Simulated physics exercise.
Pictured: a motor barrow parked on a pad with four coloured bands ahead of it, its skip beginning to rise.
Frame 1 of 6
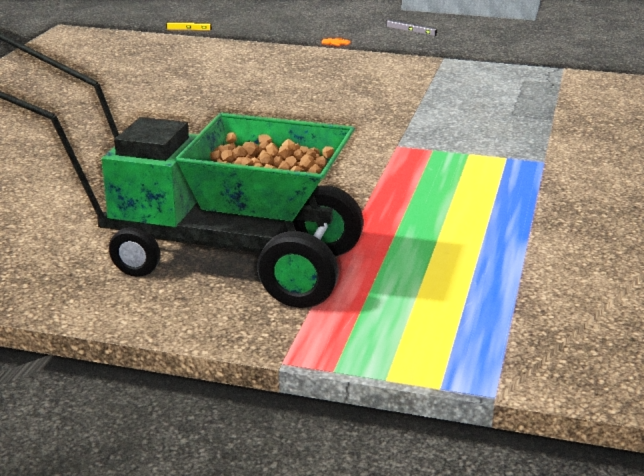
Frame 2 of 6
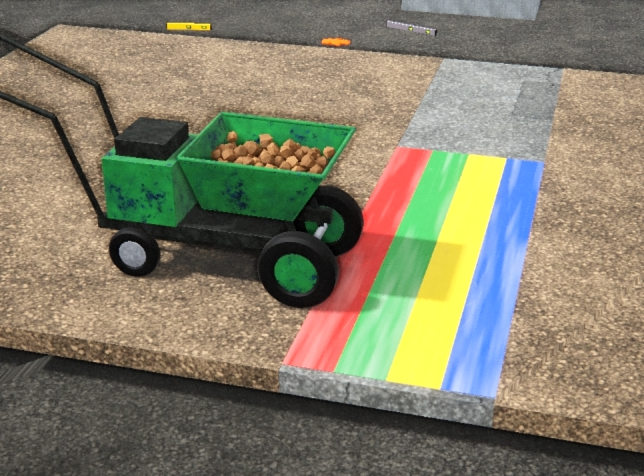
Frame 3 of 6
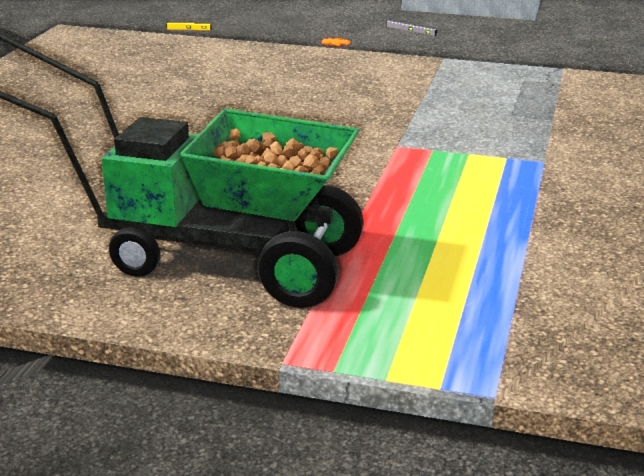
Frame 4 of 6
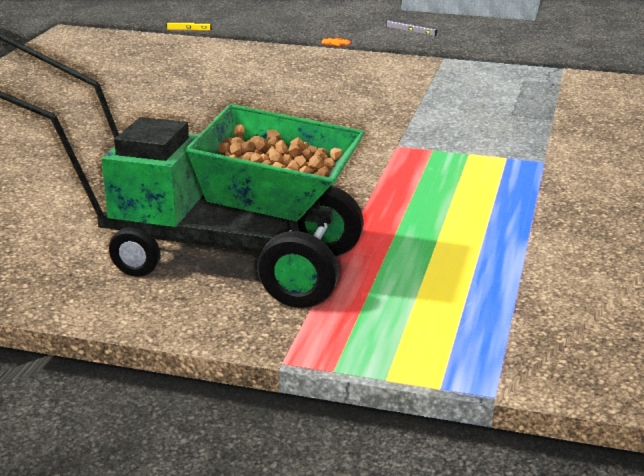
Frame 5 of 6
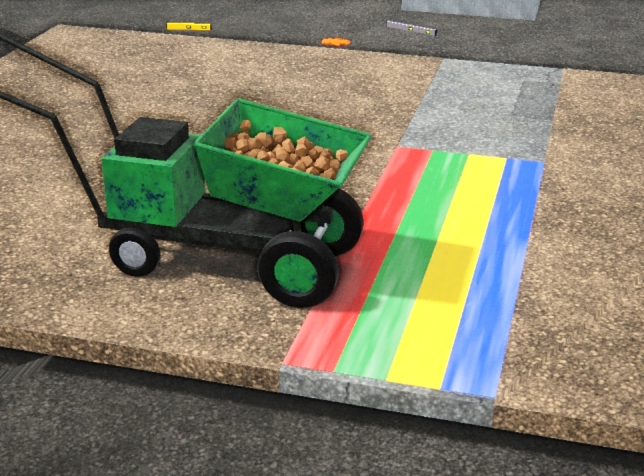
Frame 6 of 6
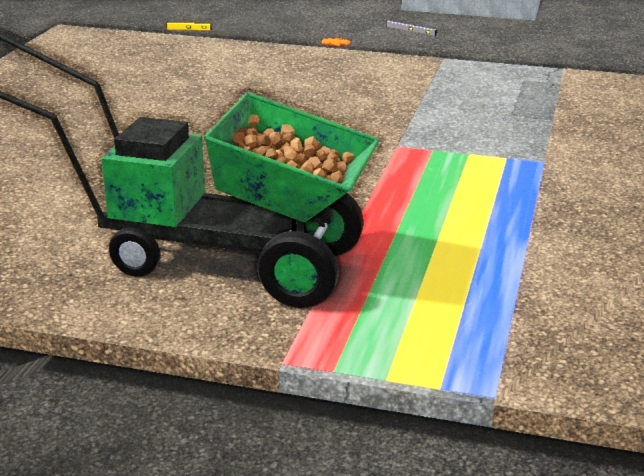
A green motor barrow with black handles stands on a pebbly tan pad edged by dark asphalt, seen from above and to one side. Brown clods fill its skip, and red, green, yellow and blue bands lie side by side to the right of its front wheels. The skip slowly tilts forward to the right, its rear rising, while the wheels and camera stay still.
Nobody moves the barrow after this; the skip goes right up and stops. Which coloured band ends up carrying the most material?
The yellow band.
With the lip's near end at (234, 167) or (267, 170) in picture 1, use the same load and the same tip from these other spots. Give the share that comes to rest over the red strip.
First spot 50 per cent, second spot 20 per cent.
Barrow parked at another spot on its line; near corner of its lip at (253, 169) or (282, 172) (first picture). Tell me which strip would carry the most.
Case one gives the green one, case two gives green.
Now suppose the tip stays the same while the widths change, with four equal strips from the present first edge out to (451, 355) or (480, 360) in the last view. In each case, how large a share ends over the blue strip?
Shares: Close to 40 %; close to 30 %.
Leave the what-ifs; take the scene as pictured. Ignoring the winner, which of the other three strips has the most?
Next in line comes the blue strip.
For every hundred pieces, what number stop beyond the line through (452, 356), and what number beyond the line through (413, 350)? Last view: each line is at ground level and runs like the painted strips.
Close to 40 and 80 per cent respectively.
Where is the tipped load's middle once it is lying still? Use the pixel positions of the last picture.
Near pixel (457, 292).
Soon, skip tipped steeply; all in the skip.
A while on, skip tipped steeply; nearly all in the skip; a small part over the yellow strip; a stray few falling.
Towards the end, skip tipped right over; about a third in the skip; a stray few over the green strip; about a third over the yellow strip; about a quarter over the blue strip; a small part off the paint.
Finally, skip tipped right over; none over the red strip; a small part over the green strip; about half over the yellow strip; about a quarter over the blue strip; a small part off the paint.
